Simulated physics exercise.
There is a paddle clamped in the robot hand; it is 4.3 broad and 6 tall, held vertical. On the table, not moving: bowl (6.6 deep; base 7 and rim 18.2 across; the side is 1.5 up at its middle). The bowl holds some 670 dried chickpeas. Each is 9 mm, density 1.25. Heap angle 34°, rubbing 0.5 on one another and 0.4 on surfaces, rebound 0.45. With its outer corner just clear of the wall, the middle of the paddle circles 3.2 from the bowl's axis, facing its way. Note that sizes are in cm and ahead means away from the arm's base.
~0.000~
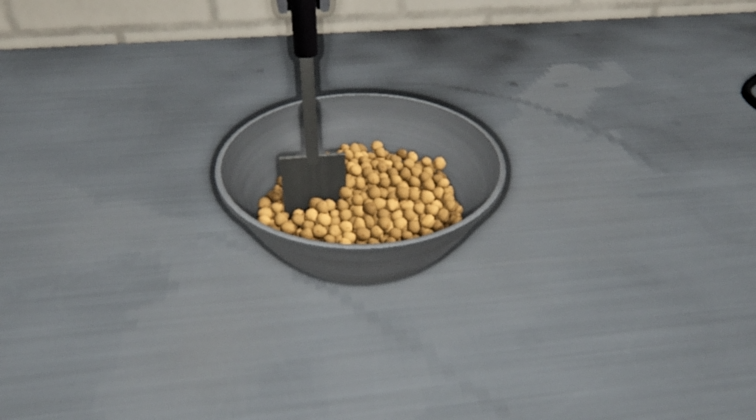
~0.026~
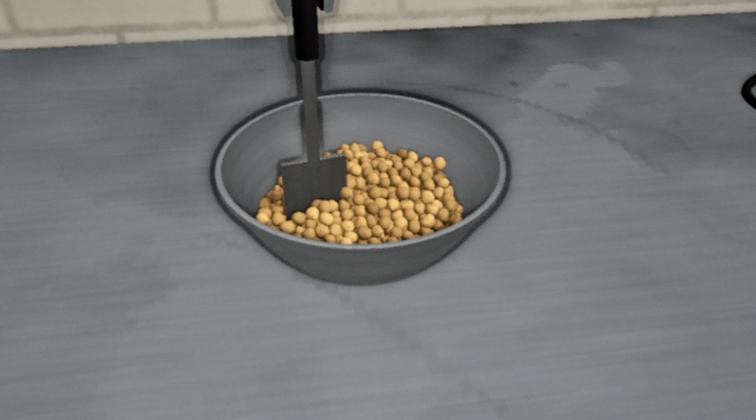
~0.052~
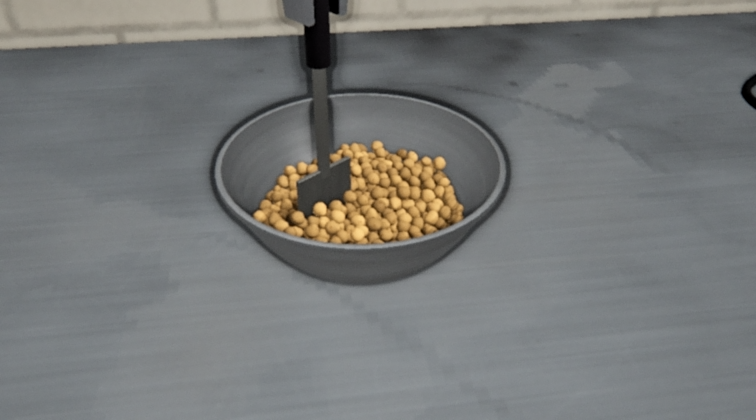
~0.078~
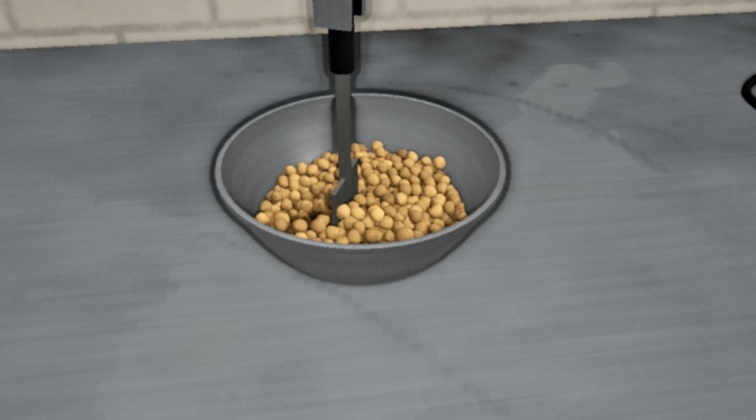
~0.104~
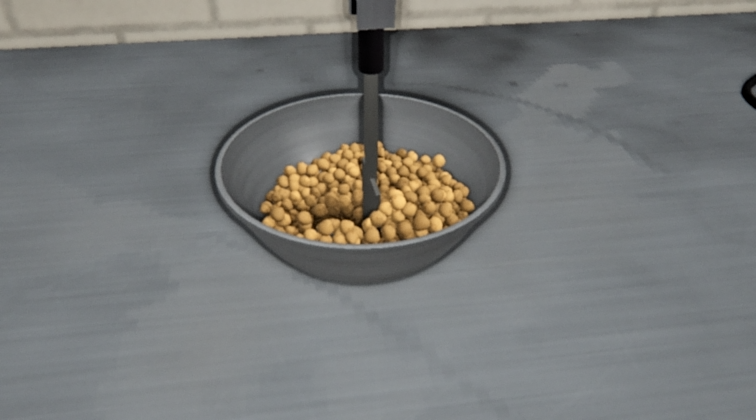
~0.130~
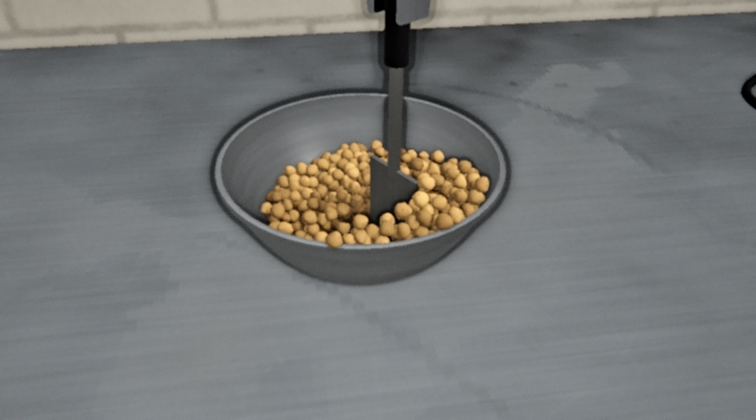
The footage shows a dark flat paddle held upright in a gray bowl of round tan chickpeas, turning as it sweeps from the left side toward the right, pushing some of them rightward while the bowl stays still.
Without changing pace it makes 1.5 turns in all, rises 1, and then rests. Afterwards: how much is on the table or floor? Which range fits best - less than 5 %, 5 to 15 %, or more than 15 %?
The range that fits is more than 15 %.
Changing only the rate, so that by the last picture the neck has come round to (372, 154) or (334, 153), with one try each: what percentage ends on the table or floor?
About 15 % for one try and about 0 % for the other, in order.
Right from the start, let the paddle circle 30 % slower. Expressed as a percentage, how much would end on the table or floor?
I'd expect about 5 %.
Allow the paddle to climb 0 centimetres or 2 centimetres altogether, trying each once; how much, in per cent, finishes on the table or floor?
Estimates: 30 % then 25 %.
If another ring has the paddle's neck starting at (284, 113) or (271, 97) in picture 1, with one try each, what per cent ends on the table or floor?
Roughly 25 and 0 per cent.
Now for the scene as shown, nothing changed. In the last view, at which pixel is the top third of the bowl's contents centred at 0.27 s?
Around pixel (343, 126).
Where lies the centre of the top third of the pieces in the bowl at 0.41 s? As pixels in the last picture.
It is centred roughly at (321, 224).
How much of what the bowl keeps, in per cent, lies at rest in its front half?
I'd put it at roughly 50 per cent.
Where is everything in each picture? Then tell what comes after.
Paddle neck at (311, 135), 0° round; upper third of the load around (369, 195), from x 265 to 455, top at y 145; 671 in the bowl, in the first picture.
Paddle neck at (312, 139), 10° round; upper third of the load around (365, 198), from x 260 to 455, top at y 145, in the second picture.
Paddle neck at (323, 148), 36° round; upper third of the load around (365, 207), from x 260 to 455, top at y 145, in the third picture.
Paddle neck at (345, 155), 65° round; upper third of the load around (377, 216), from x 260 to 460, top at y 145, in the fourth picture.
Paddle neck at (371, 154), 94° round; upper third of the load around (397, 210), from x 265 to 465, top at y 145, in the fifth picture.
Paddle neck at (394, 148), 123° round; upper third of the load around (424, 198), from x 265 to 480, top at y 145; 669 in the bowl, 2 in flight or on the tool, in the sixth picture.
By 0.27 s, 281° round, highest piece 10 above the table; 584 in the bowl, 14 on the table or floor, 73 in flight or on the tool.
By 0.41 s, 79° round, highest piece 9 above the table; 519 in the bowl, 118 on the table or floor, 34 in flight or on the tool.
By 0.68 s, 180° round, highest piece 6 above the table; 502 in the bowl, 169 on the table or floor.
By 1.38 s, 180° round, highest piece 6 above the table; 502 in the bowl, 169 on the table or floor.
Final count, 502 in the bowl, 169 on the table or floor. That is 25 % on the table or floor.
